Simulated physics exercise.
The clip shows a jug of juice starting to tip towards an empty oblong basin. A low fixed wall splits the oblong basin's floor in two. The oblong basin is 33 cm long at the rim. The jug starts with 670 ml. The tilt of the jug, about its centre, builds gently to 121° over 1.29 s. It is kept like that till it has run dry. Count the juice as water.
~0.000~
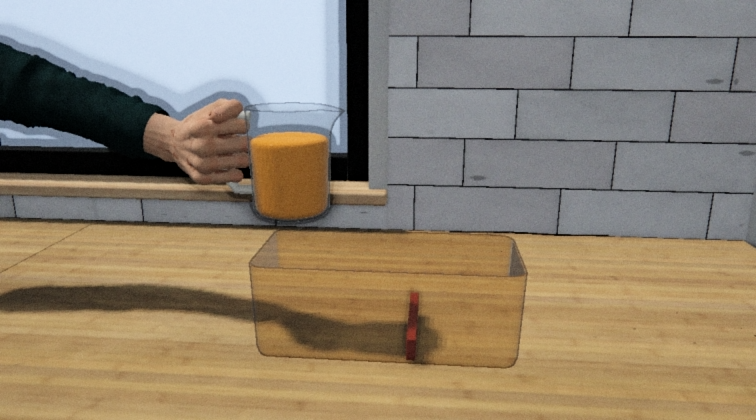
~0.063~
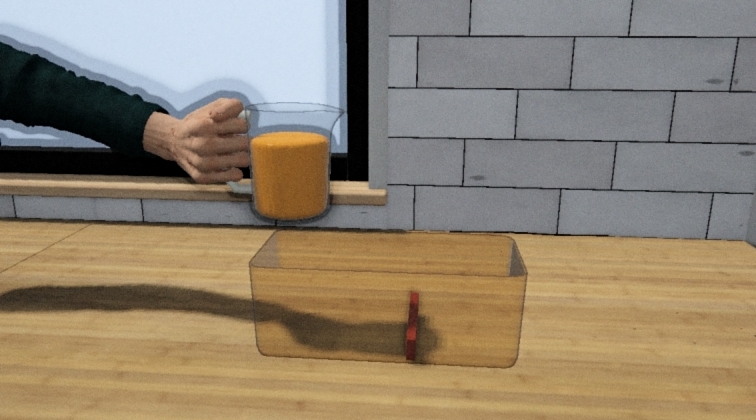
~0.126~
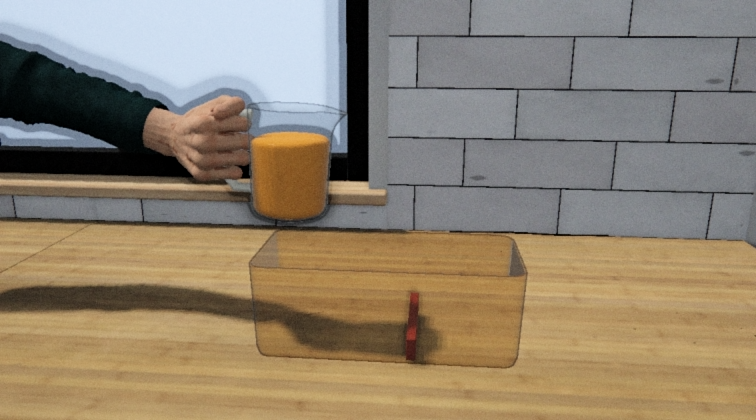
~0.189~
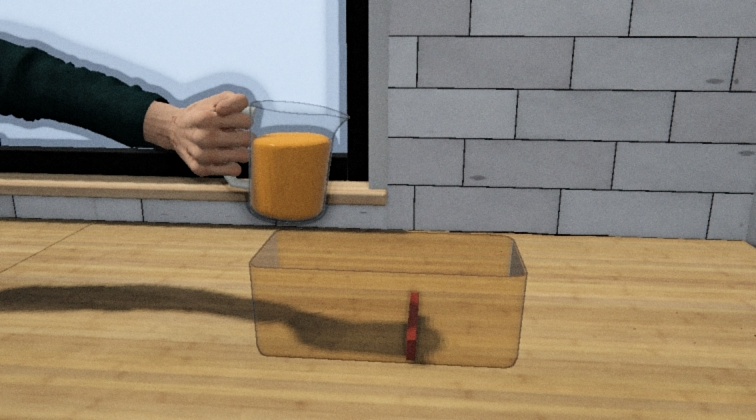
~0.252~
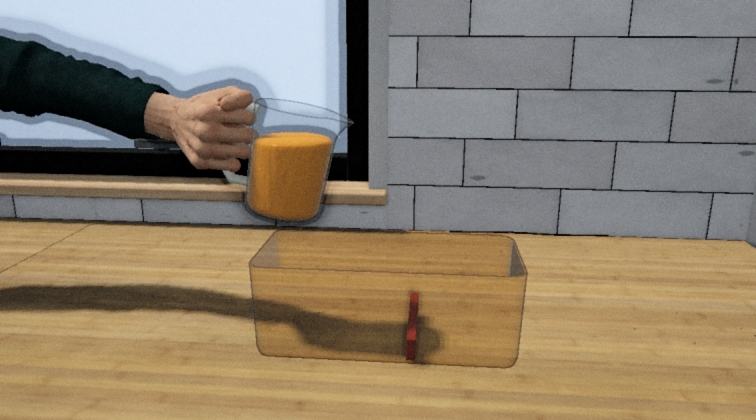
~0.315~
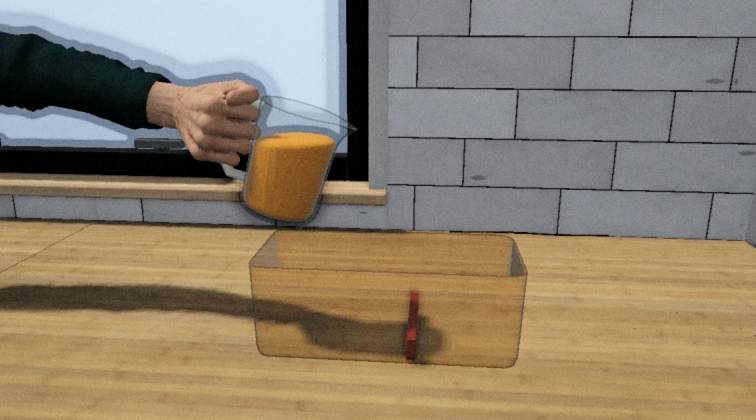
A hand holding a clear jug of orange juice, gradually tilting it to the right above an empty transparent oblong basin.
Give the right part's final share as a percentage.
The far part has some 15 per cent.
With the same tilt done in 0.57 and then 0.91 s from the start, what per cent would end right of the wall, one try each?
First 15, then 15 per cent.
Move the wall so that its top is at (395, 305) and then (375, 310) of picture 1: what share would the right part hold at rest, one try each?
First 40, then 75 per cent.
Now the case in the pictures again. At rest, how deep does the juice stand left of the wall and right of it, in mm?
Some 20 mm on the left and 6 mm on the right.
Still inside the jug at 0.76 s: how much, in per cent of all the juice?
Some 82 per cent.
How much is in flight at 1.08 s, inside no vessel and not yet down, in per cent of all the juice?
About 10 per cent.
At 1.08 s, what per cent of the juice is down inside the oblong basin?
Near 74 in a hundred.
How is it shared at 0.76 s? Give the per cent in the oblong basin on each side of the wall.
Left about 5, right about 0.
By 0.76 s the tilt is 77° and 82 per cent is still to pour, 5 is left of the wall and 0 right of it.
By 1.08 s the tilt is 113° and 16 per cent is still to pour, 65 is left of the wall and 9 right of it.
By 1.42 s the tilt is 121° and 0 per cent is still to pour, 85 is left of the wall and 13 right of it.
By 1.79 s the tilt is 121° and 0 per cent is still to pour, 83 is left of the wall and 15 right of it.
At rest 83 per cent lies left of the wall, 15 right of it and 2 outside.
